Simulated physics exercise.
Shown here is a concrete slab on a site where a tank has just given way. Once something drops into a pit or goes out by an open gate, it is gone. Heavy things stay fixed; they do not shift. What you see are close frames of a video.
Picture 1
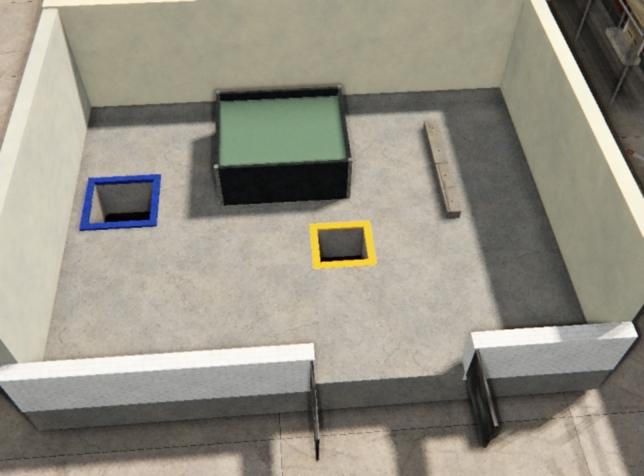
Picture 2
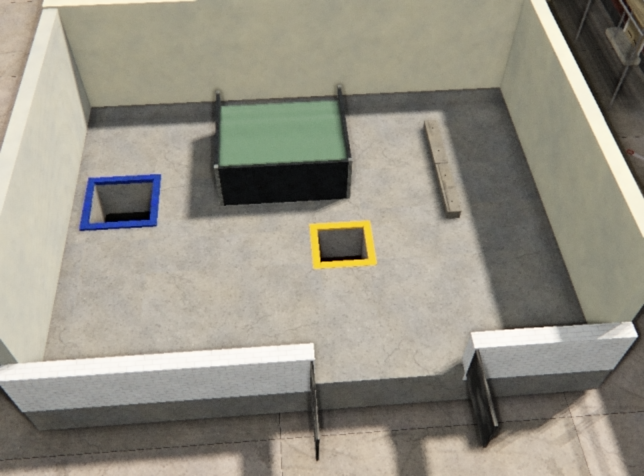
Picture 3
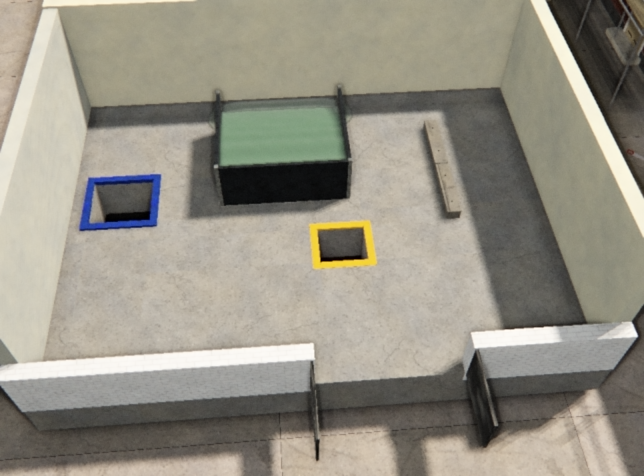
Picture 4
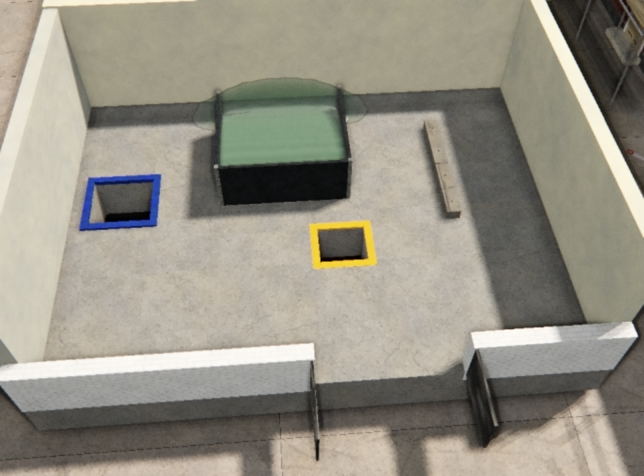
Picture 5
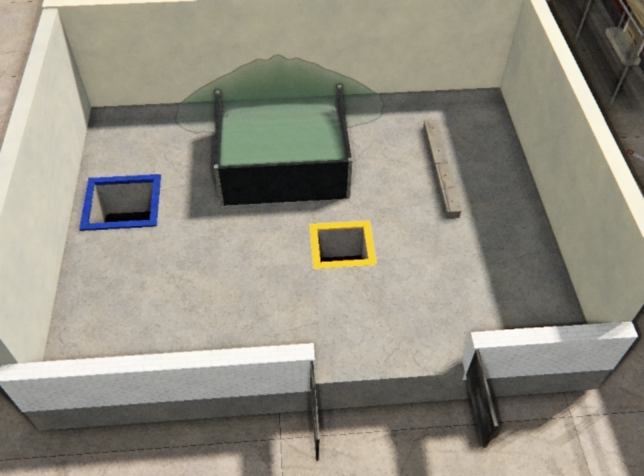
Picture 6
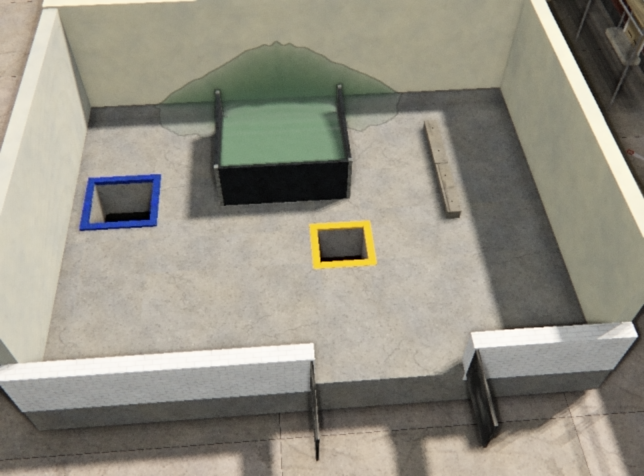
Green water in a dark tank on a walled concrete slab sat still at first, then poured out over the far side and spread in a widening, see-through sheet toward the back wall.
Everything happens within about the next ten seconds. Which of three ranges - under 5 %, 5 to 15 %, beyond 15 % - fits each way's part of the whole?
For the gate, 5 to 15 %; for the yellow pit, under 5 %; for the blue pit, beyond 15 %.
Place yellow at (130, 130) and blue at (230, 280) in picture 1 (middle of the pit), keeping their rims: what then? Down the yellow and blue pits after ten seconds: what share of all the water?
Of everything, yellow catches 25 per cent while blue catches 0 per cent.
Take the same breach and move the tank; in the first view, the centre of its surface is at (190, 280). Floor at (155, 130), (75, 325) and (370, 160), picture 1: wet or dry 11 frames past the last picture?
Spot 1 wetted, spot 2 unwetted, and spot 3 wetted.
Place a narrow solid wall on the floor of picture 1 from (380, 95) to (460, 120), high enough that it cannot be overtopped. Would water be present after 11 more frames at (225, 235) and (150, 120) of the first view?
Spared, then submerged.
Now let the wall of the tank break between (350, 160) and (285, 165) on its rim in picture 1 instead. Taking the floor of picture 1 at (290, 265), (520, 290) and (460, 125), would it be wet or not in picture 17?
First spot submerged, second spot submerged, third spot spared.
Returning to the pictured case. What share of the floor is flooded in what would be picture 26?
Close to 55 %.
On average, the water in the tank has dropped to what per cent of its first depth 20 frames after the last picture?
Near 32 in a hundred.
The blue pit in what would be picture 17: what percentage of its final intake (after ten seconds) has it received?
Around 5 percent.
A moment on, water covers 20 % of the floor; the gate 0 %, the yellow pit 0 %, the blue pit 0 %.
Next, water covers 30 % of the floor; the gate 0 %, the yellow pit 0 %, the blue pit 1 %.
Then, water covers 55 % of the floor; the gate 0 %, the yellow pit 0 %, the blue pit 7 %.
Later, water covers 75 % of the floor; the gate 2 %, the yellow pit 1 %, the blue pit 13 %.
In the end, water covers 90 % of the floor; the gate 8 %, the yellow pit 3 %, the blue pit 18 %.
